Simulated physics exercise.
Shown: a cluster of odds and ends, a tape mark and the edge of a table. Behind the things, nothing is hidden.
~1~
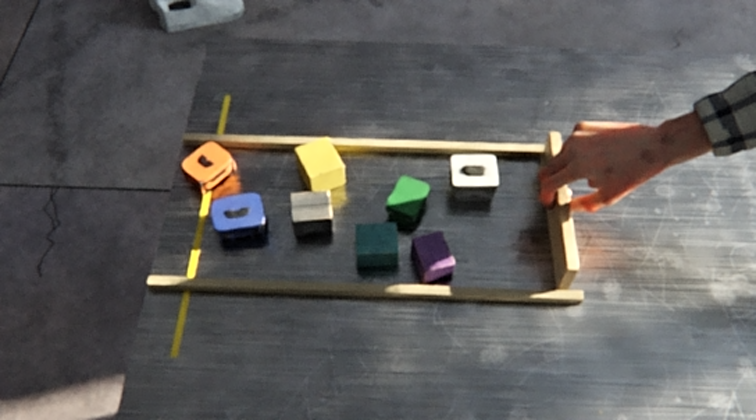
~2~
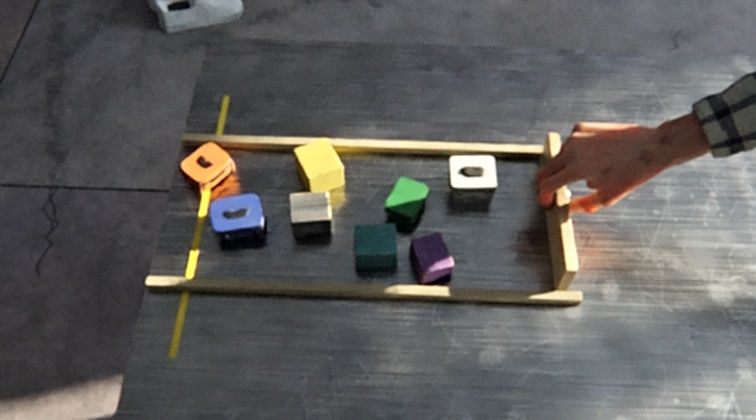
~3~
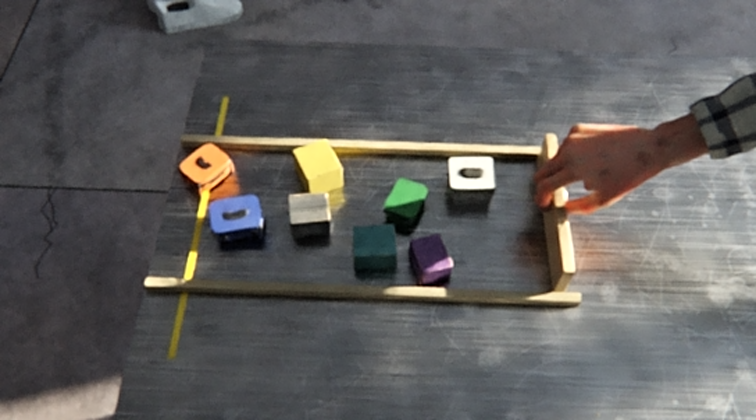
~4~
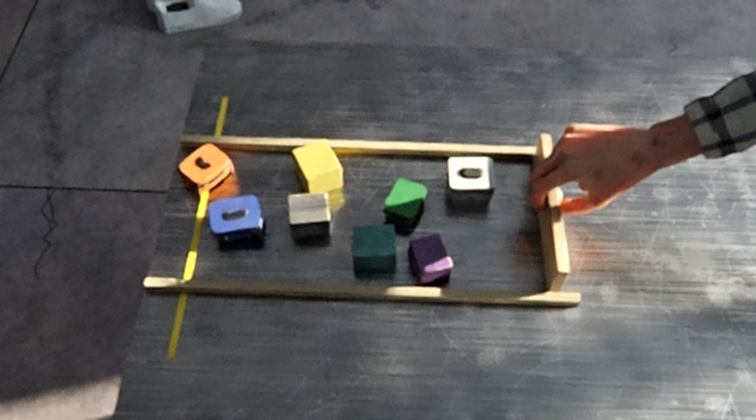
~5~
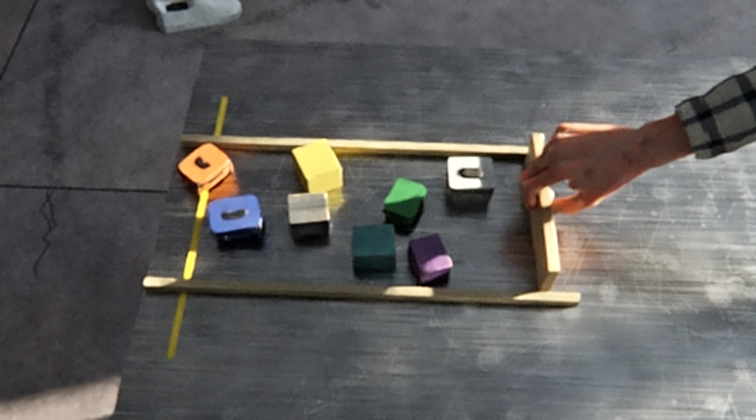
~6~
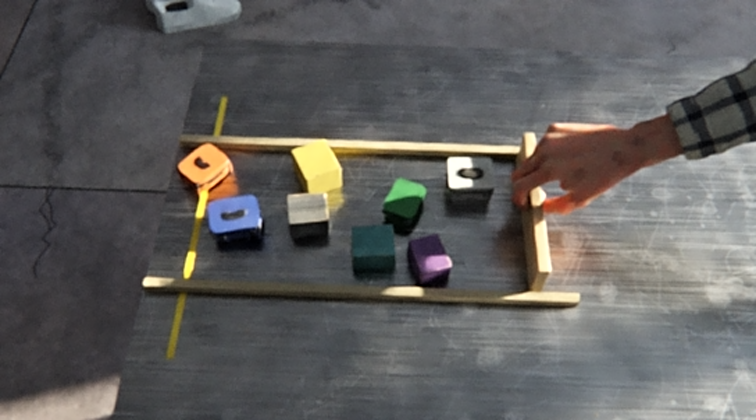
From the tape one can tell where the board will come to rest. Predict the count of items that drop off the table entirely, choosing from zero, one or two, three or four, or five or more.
The pieces that drop number five and up.
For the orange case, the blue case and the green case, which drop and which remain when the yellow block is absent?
As for the orange case, it drops; the blue case drops; and the green case holds.
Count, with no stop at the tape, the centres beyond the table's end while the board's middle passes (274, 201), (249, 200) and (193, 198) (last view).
Going through the three positions, you'd get 0, 2 and 5.
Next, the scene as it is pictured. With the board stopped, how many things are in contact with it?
Tally at the end: 3.
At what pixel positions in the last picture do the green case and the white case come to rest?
In the last picture they sit at about (177, 214) and about (184, 170).
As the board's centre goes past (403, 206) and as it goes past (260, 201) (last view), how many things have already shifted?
By the first moment it's 4, by the second it's 8.
Early on, none off yet; orange case at rest near (205, 170); blue case at rest near (236, 220); grey box at rest near (308, 215).
A while later, none off yet; orange case at rest near (205, 170); blue case moving near (228, 221); grey box travelled about its own width near (273, 215).
Further along, none off yet; orange case travelled about its own width near (165, 171); blue case leaning a little near (148, 217); grey box travelled well along near (192, 212).
Finally, the number that fall off is five or more; lost, turquoise block, yellow block, grey box, blue case and orange case.
